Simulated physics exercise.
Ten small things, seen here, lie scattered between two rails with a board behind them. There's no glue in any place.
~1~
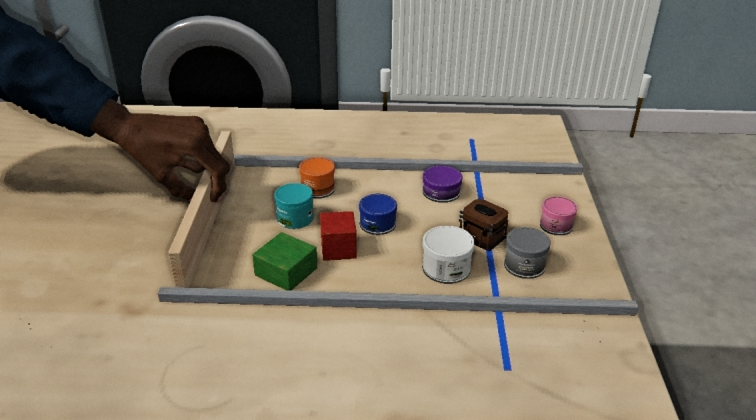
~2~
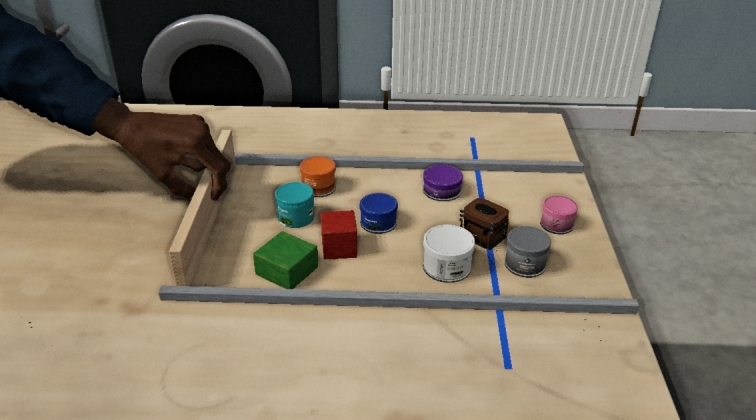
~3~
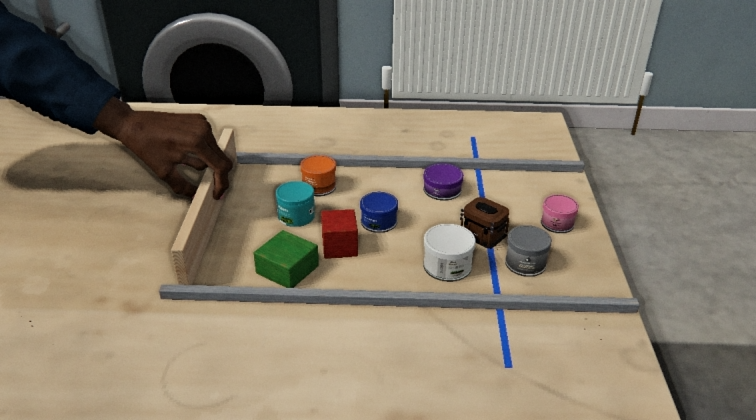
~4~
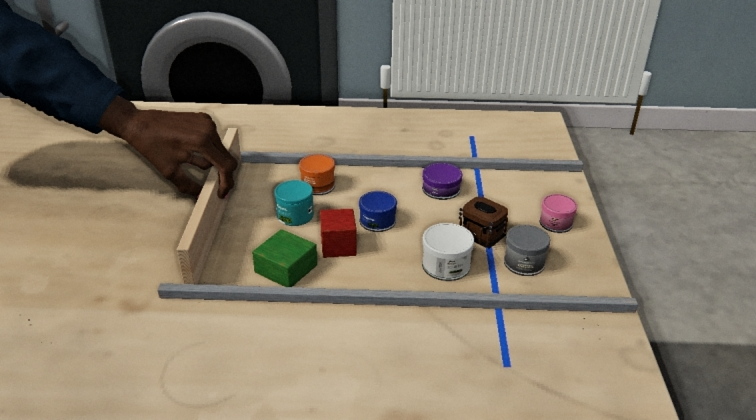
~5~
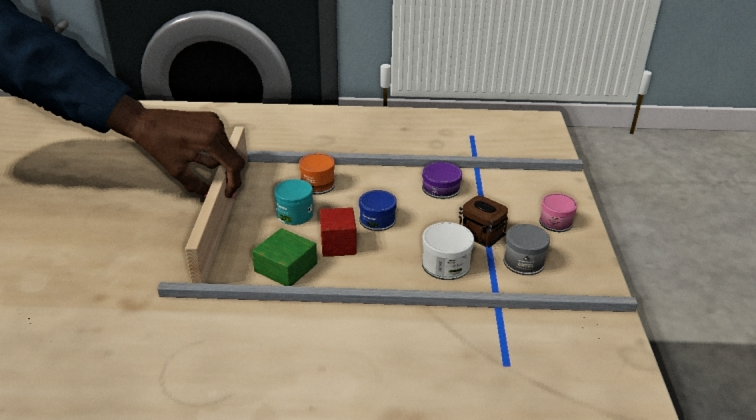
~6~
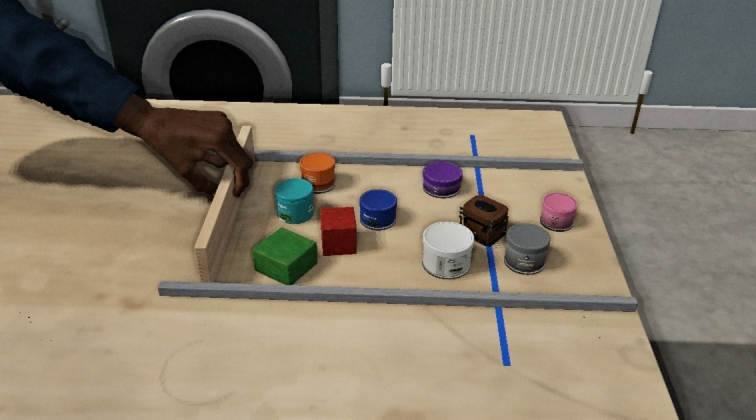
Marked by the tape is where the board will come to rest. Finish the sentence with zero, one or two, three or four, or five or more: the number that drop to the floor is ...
The number that drop to the floor is zero.
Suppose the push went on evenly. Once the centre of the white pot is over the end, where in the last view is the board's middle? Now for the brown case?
About (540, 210), and about (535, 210) for the other.
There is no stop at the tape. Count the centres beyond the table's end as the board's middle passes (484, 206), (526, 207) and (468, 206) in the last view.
0; 2; 0.
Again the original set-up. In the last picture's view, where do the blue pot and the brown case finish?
Look around (538, 212) for the first and around (568, 229) for the second.
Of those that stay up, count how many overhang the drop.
The total here is 1.
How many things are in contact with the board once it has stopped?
4 in contact.
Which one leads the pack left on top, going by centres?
That's the grey tin.
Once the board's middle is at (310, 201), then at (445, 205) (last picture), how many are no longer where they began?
Answer - first 4, then 9.
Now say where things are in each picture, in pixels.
The first frame shows pink pot (558, 216); grey tin (527, 253); brown case (484, 224); board (206, 203); tape (486, 230).
The second frame shows grey tin (527, 252); purple tin (443, 183).
The third frame shows brown case (485, 222); board (209, 201).
The fourth frame shows pink pot (558, 214); green block (285, 258).
The fifth frame shows grey tin (526, 250); white pot (447, 251).
The sixth frame shows pink pot (558, 212); grey tin (527, 249); brown case (484, 220); board (229, 198); tape (486, 225).
Soon after, none off yet; pink pot at rest near (558, 212); grey tin at rest near (527, 249); brown case at rest near (484, 220).
After that, none off yet; pink pot at rest near (558, 212); grey tin displaced about its own width near (558, 250); brown case displaced about its own width near (522, 227).
In the end, the number that fall off is zero.
